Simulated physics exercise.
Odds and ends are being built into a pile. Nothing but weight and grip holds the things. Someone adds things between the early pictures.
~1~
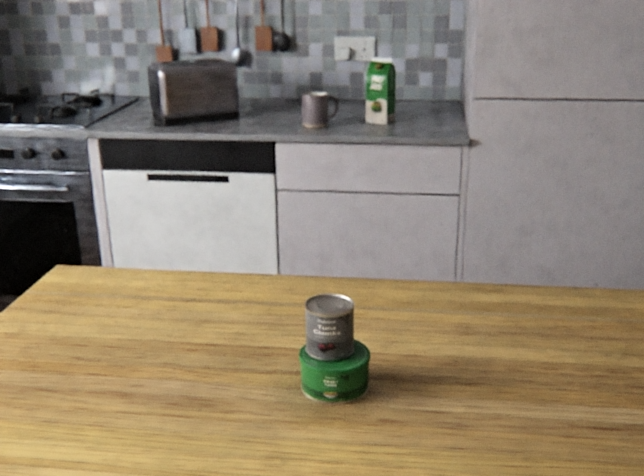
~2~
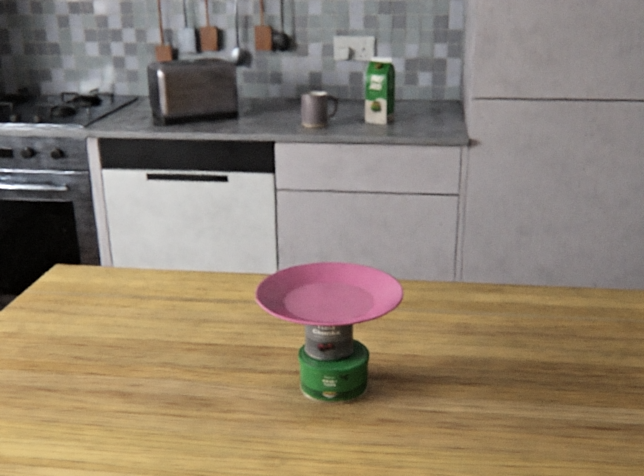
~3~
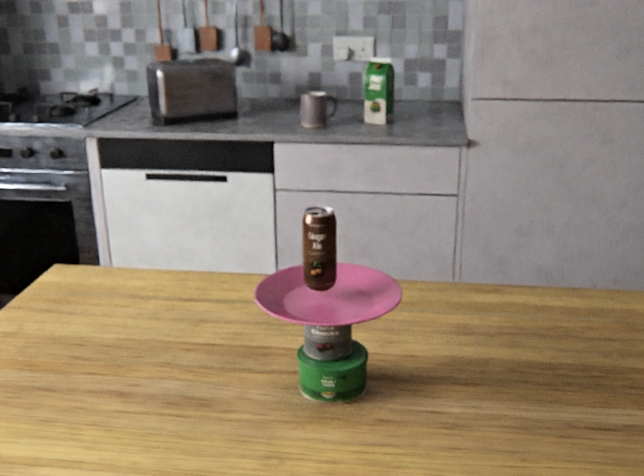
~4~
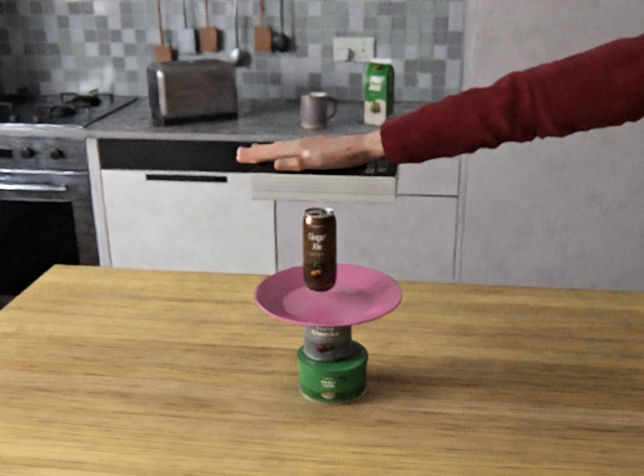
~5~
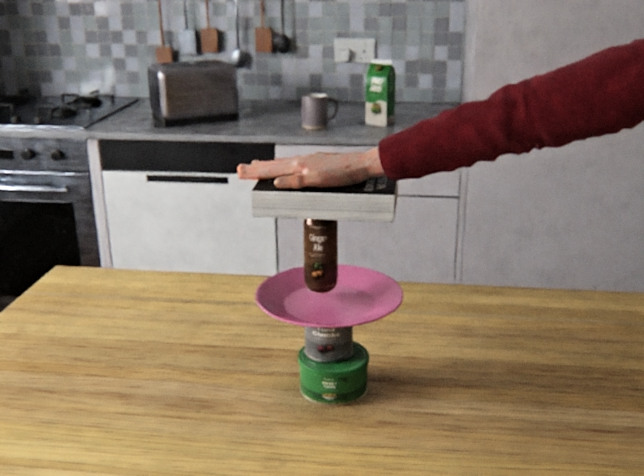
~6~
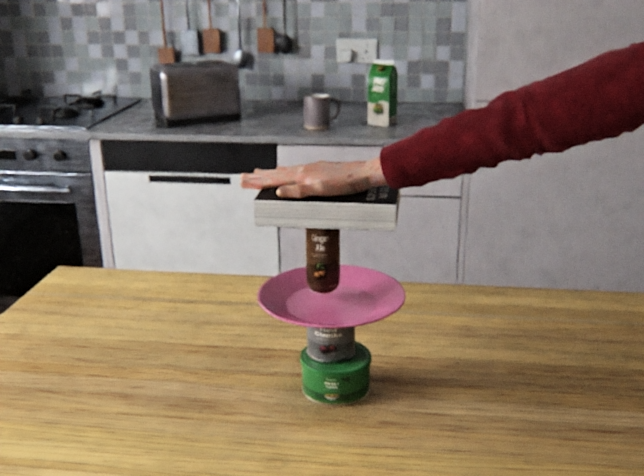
A pile gains a pink plate, a brown can, then a black book a hand lowers.
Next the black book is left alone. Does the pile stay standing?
I'd say it stays put.
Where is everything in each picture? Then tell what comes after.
In the first frame, the last thing is not in view yet; green tub (335, 370).
In the second frame, the last thing is not in view yet; pink plate (329, 297).
In the third frame, the last thing is not in view yet; green tub (333, 370).
In the fourth frame, on its way; black book (329, 174); pink plate (328, 298).
In the fifth frame, on its way; black book (328, 191); green tub (334, 371).
In the sixth frame, in place under the hand; black book (331, 200); pink plate (331, 299).
Then, 0.20 s past the last view, nothing moves.
Then, 0.40 s past the last view, black book resting near (331, 201).
Finally, all 5 still in place. Final places as the last picture's camera would see them, black book near (331, 201). The pile stays up.
